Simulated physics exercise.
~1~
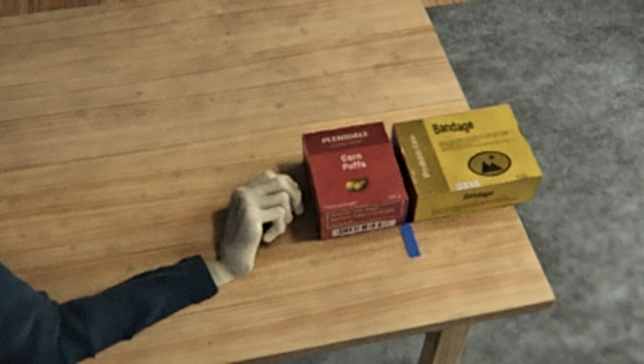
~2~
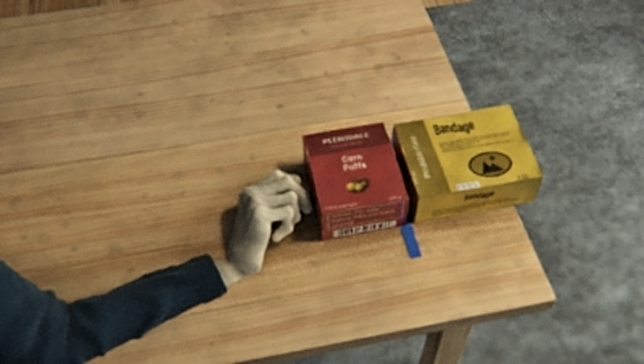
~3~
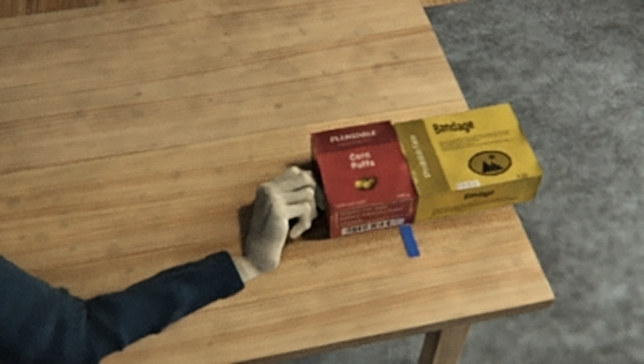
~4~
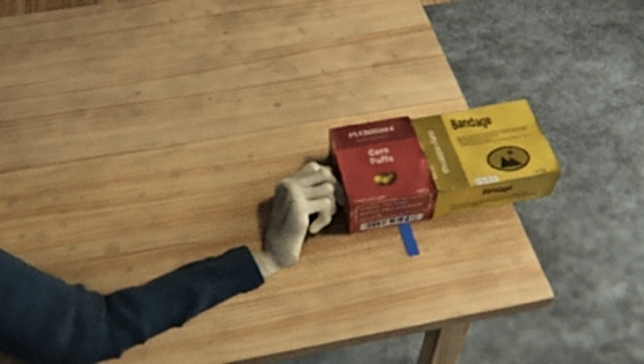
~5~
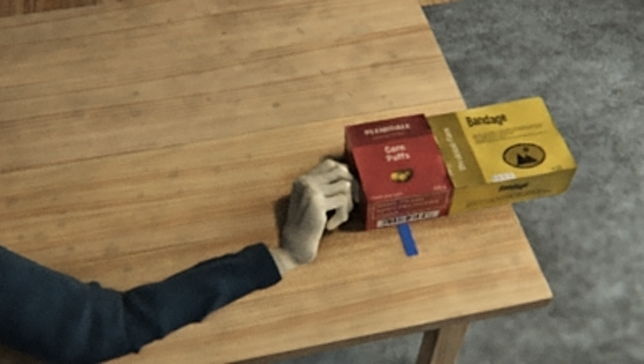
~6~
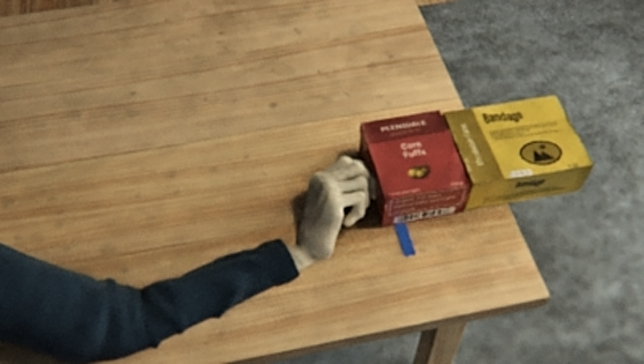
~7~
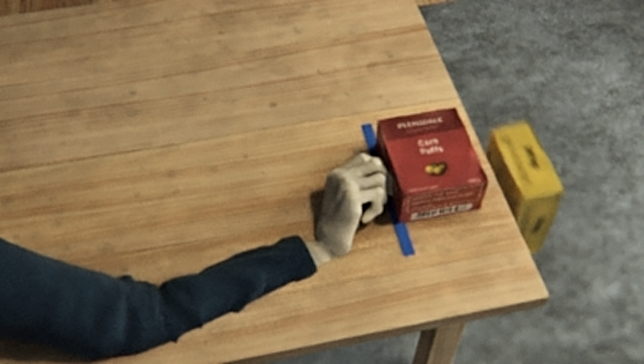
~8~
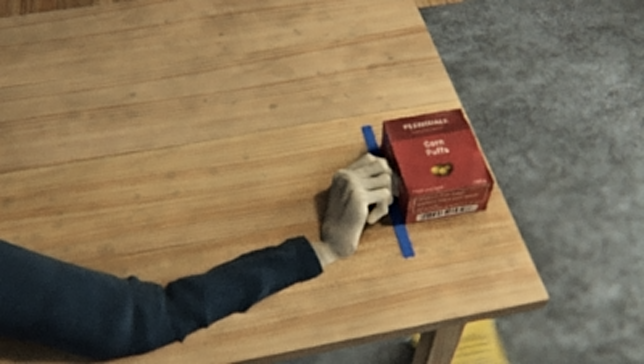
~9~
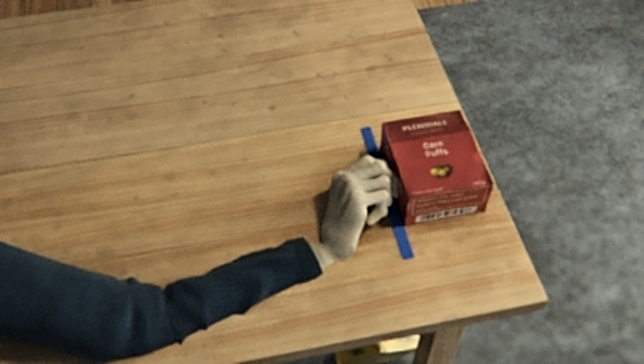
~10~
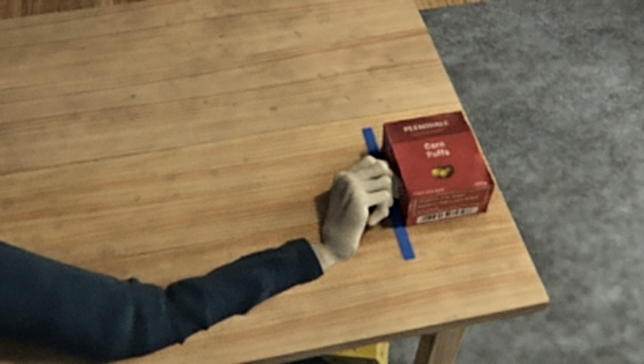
A gloved-looking hand in a dark sleeve slowly pushes a red box to the right across a wooden table, shoving a yellow box ahead of it past a blue tape mark until the yellow box tips over the edge and falls to the floor, while the red box stays on the table.
